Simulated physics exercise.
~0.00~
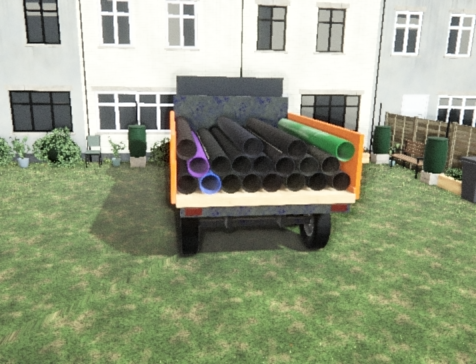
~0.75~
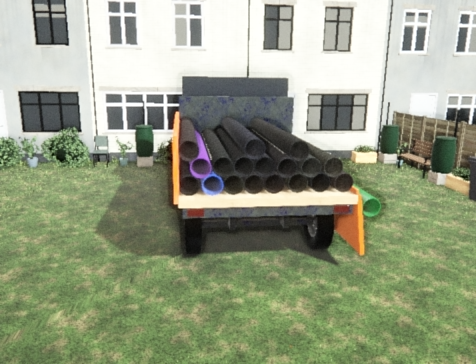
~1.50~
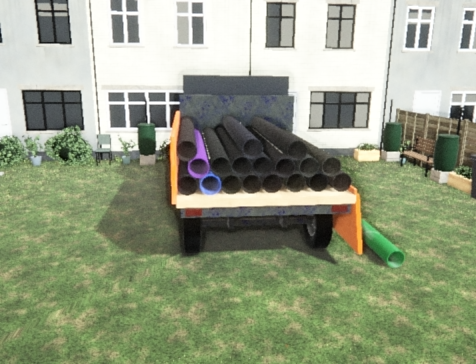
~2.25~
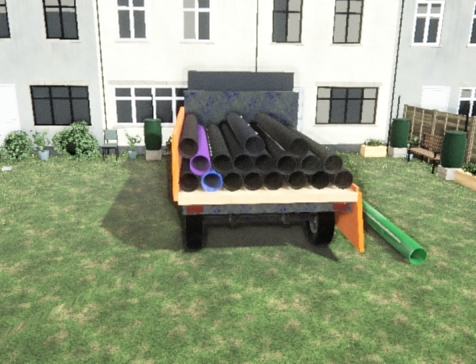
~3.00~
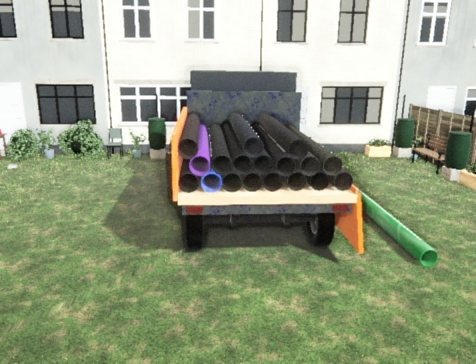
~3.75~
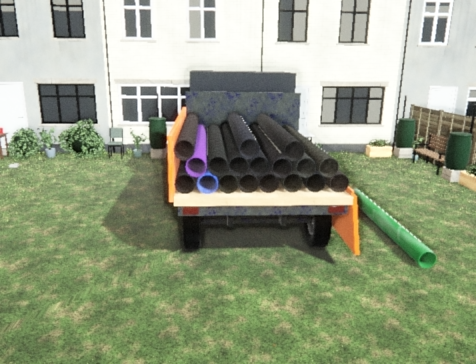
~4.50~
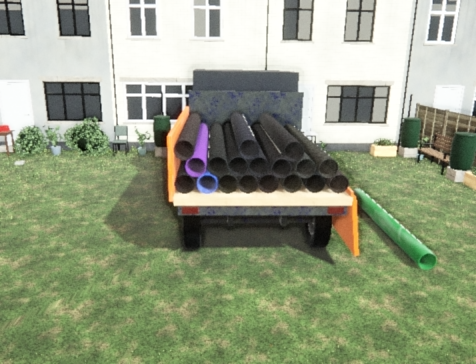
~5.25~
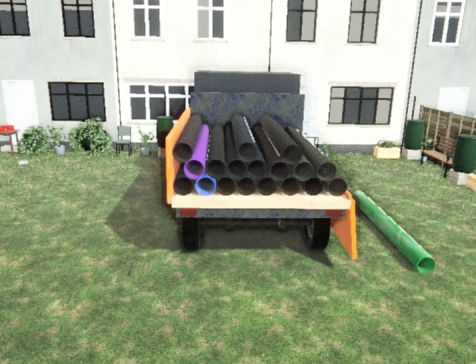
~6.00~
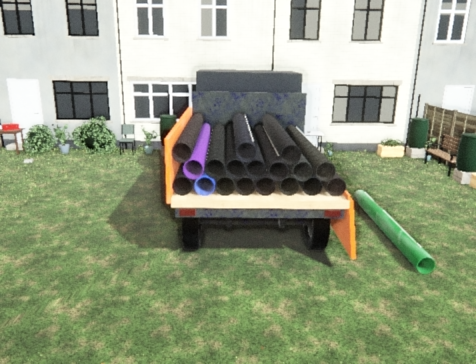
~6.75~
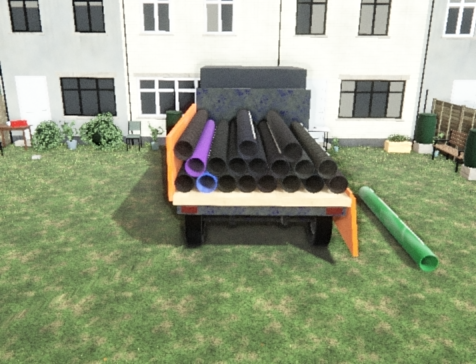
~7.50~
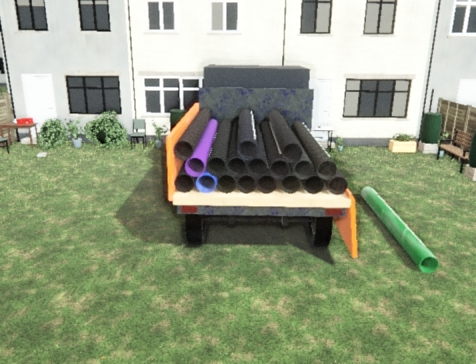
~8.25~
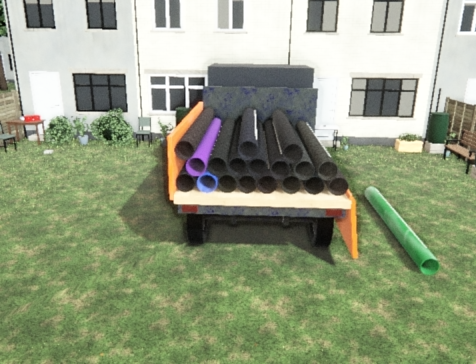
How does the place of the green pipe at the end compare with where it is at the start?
At the start the green pipe rests on the right side of the stack on the lorry. By the end it lies lower and farther right, on the grass beside the lorry.
A green pipe lies at the right end of a stack of mostly black pipes on the flat bed of a lorry, parked on grass behind pale houses, with one purple and one blue pipe on the left. The orange side panel on the right drops open and hangs down, and the green pipe falls off that edge. It lands on the grass and rolls a short way to the right, then stops. The other pipes stay stacked on the bed as the view drifts slightly sideways. At the end, the green pipe lies alone on the grass beside the lorry.
